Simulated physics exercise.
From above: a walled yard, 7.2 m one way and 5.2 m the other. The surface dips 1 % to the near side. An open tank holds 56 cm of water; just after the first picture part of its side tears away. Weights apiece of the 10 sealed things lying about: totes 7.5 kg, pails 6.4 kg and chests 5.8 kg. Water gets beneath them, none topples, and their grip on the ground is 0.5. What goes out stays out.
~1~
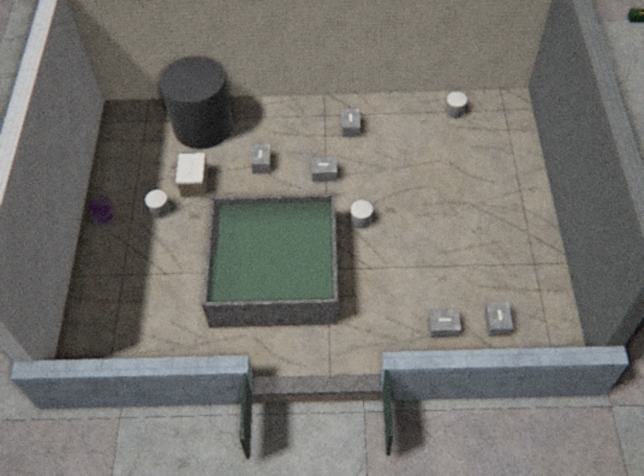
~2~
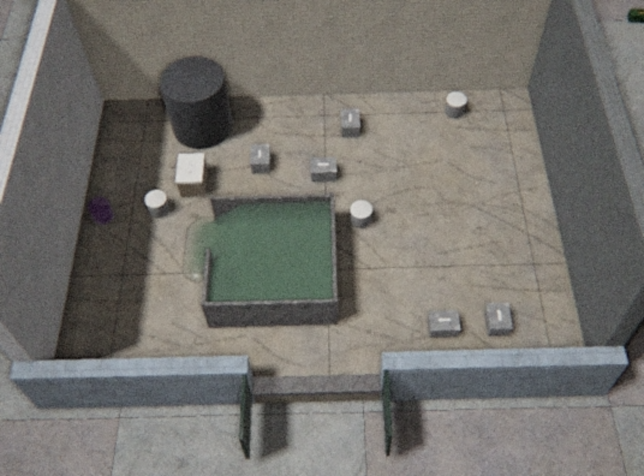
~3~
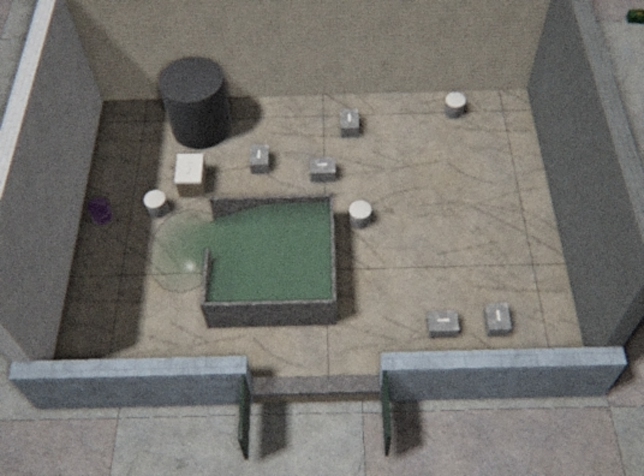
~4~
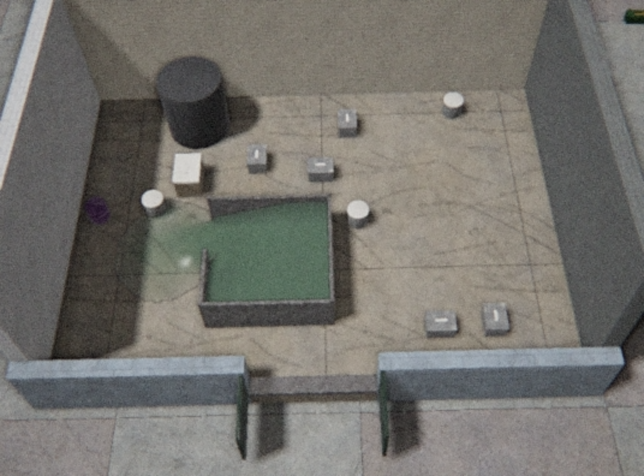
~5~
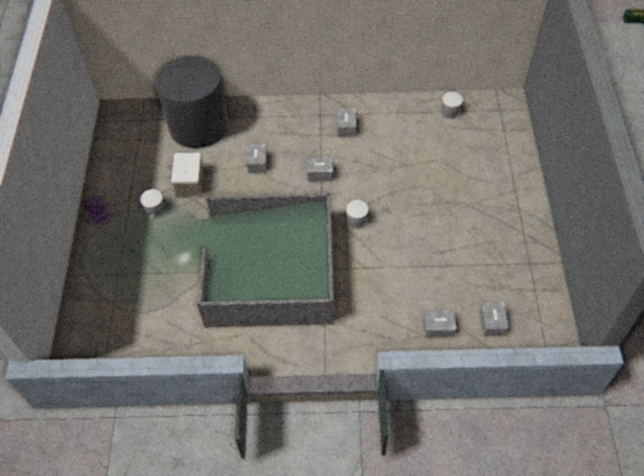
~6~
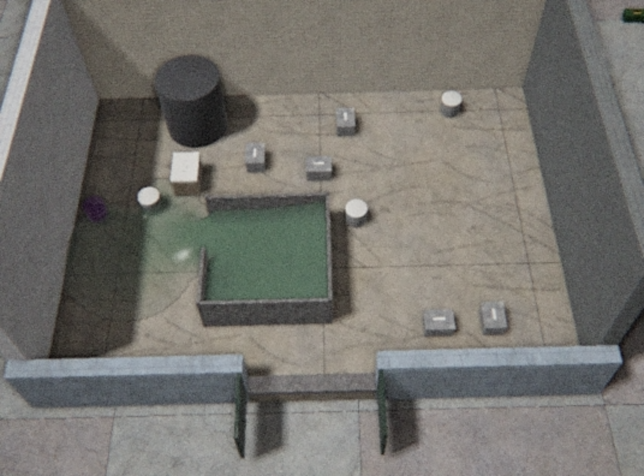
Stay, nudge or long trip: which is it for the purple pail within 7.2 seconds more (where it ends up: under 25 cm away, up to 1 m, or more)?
Purple pail gets carried off.
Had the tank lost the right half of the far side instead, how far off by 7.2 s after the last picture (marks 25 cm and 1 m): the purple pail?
In that case the purple pail stays put.
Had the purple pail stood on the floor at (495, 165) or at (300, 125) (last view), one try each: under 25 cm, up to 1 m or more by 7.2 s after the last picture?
In turn: It holds its place; it barely shifts.
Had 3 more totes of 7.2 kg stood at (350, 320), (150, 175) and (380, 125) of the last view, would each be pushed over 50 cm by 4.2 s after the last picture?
In turn: Less, past it, under.
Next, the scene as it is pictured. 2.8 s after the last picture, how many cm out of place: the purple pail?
About 200 cm.
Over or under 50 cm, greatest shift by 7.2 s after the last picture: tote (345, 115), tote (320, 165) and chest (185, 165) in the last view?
In that order: Under, less, over.
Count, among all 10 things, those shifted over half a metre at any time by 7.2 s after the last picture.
3 of them.
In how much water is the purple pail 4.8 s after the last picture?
Roughly 6 cm.
Then, 0.9 s after the last picture the purple pail is near (88, 159), 0.8 m from its start, afloat; 0 of 10 are out; 2 afloat.
Then, 2.8 s after the last picture the purple pail is near (155, 103), 2.1 m from its start, afloat; 0 of 10 are out; 2 afloat.
Then, 4.8 s after the last picture the purple pail is near (187, 183), 1.4 m from its start, aground; 0 of 10 are out; 1 afloat.
Then, 7.2 s after the last picture the purple pail is near (301, 181), 3.1 m from its start, aground; 0 of 10 are out; 1 afloat.
